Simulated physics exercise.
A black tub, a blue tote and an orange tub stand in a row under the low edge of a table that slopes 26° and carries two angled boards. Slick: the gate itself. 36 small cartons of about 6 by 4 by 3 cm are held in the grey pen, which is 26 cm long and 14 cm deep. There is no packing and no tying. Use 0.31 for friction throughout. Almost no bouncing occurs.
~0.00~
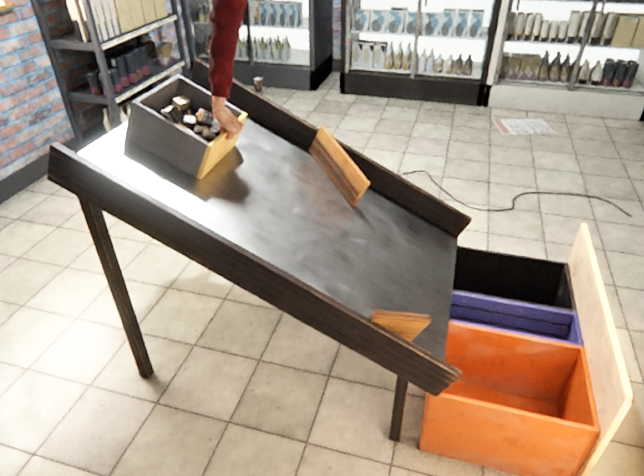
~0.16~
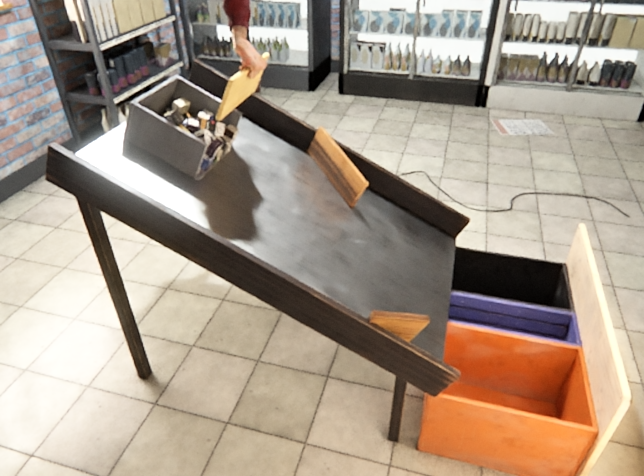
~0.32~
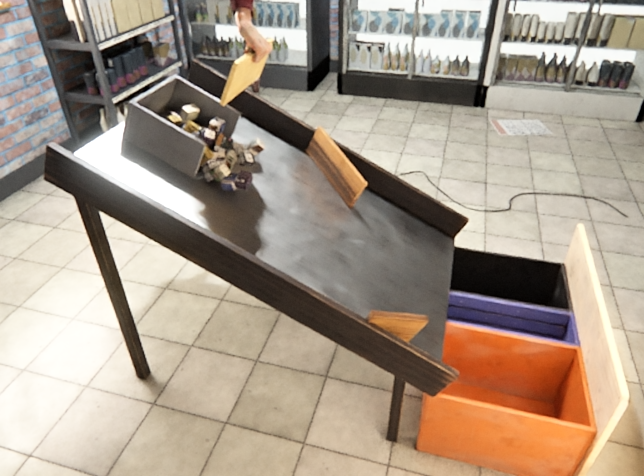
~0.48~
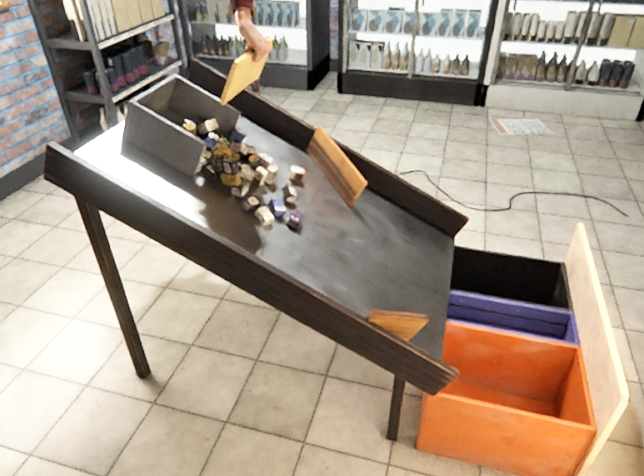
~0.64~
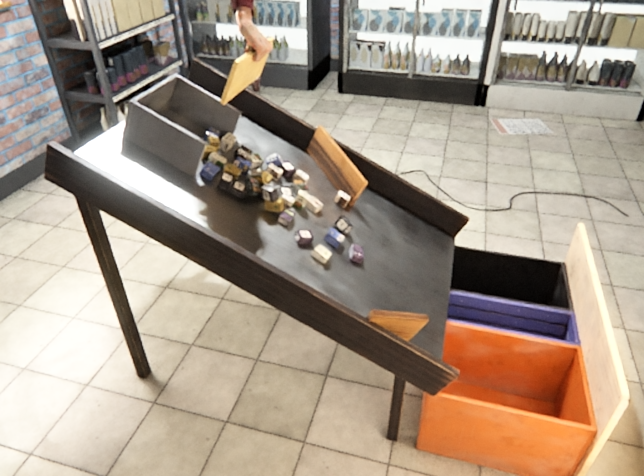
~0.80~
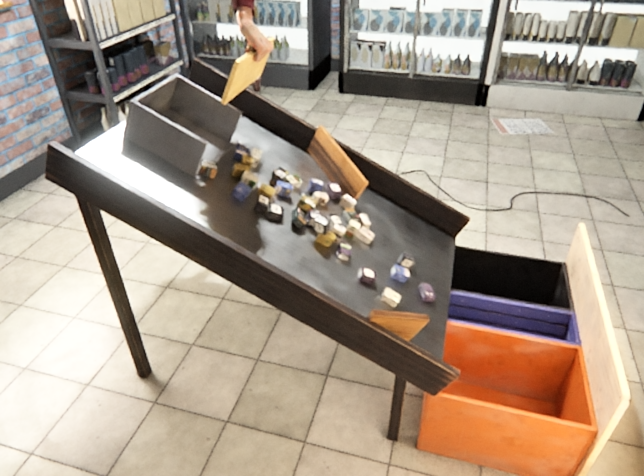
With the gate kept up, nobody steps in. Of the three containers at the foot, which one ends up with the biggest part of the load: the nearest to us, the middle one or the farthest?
Most of the load will settle in the spot flanked by the others.
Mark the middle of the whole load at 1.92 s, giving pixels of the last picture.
Look near pixel (538, 380).
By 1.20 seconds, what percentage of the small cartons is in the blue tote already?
Some 20 per cent by then.
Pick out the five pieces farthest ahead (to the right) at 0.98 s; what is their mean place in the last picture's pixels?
They are centred near (479, 326).
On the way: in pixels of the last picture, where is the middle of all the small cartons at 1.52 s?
Somewhere around (528, 368) in pixels.
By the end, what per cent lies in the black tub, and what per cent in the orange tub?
Close to 15 and 30 percent respectively.
After 0.98 s, 3 in the blue tote, 1 in the orange tub, 31 on the slope and 1 in the air.
After 1.20 s, 8 in the blue tote, 4 in the orange tub, 16 on the slope and 8 in the air.
After 1.52 s, 4 in the black tub, 20 in the blue tote, 9 in the orange tub, 1 on the slope and 2 in the air.
When it is over (at 1.92 s), 6 in the black tub, 20 in the blue tote and 10 in the orange tub.
